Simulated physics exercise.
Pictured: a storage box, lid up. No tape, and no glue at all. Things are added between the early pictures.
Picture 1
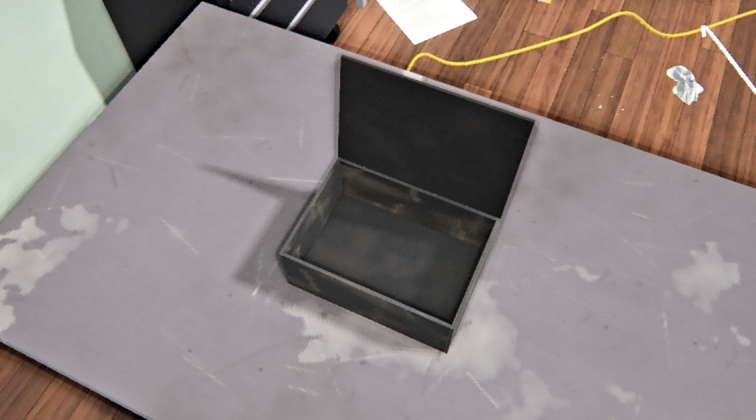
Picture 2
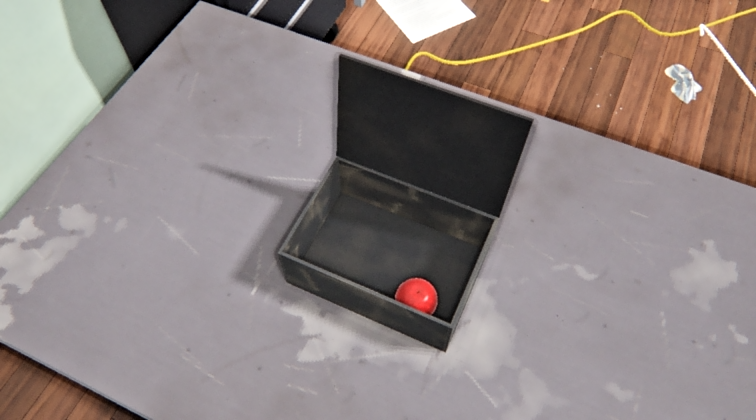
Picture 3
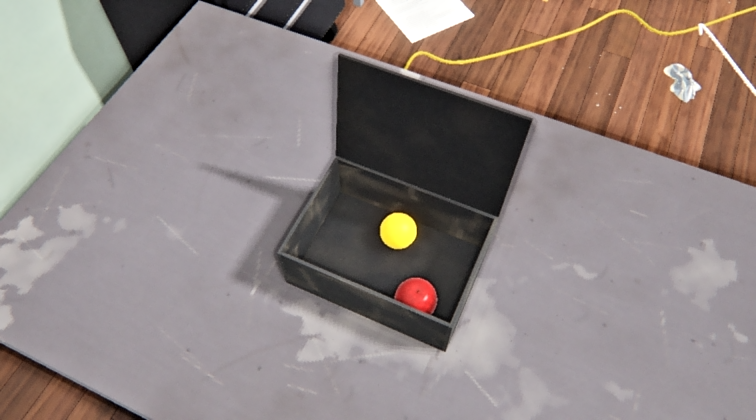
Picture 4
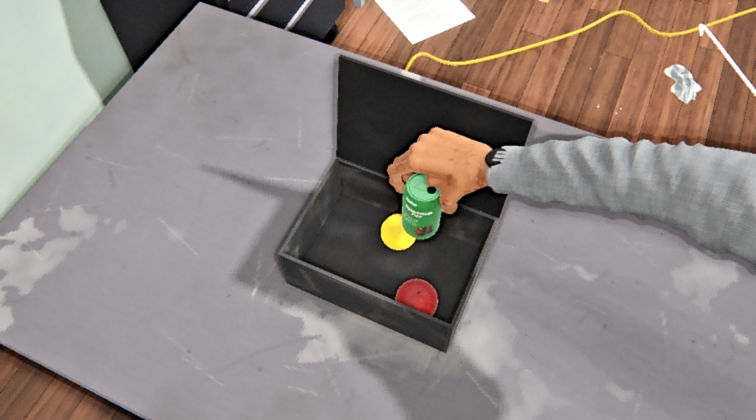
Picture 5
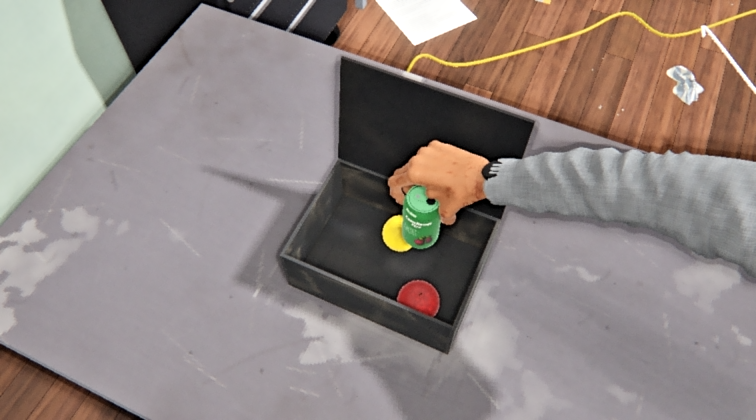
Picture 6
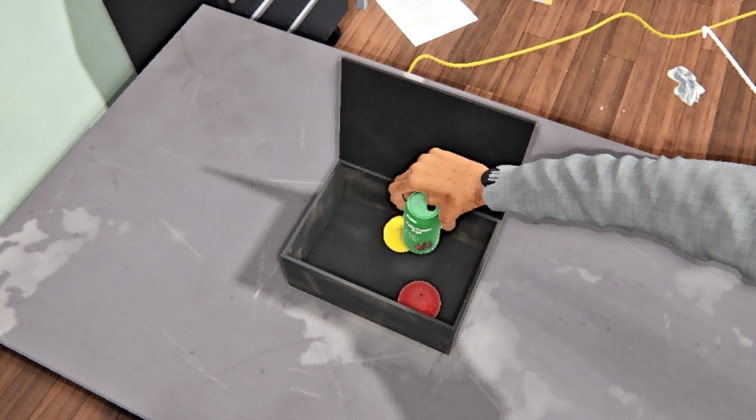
In an open black box on a scuffed table, a red ball and yellow ball appear, then a hand lowers a green can.
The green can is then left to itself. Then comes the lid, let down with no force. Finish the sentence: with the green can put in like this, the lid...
The lid closes fully.
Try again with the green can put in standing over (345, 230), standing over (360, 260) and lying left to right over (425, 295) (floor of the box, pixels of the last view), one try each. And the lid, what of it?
Trial 1: Lid propped open. Trial 2: Lid propped open. Trial 3: Lid fully lowered.
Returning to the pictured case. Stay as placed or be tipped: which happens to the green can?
It ends up leaning.
Then, 0.50 s past the last view, green can on its side near (436, 271); yellow lemon displaced a little.
Then, 1.50 s past the last view, lid 69° above the rim; green can on its side near (435, 271); yellow lemon displaced about its own width.
Then, 1.90 s past the last view, lid 16° above the rim; green can on its side near (435, 271); yellow lemon displaced about its own width.
Finally, lid shut; down or leaning hard in the box, green can; moved from the start, yellow lemon; red apple still in place. Final places as the last picture's camera would see them, green can near (435, 271).
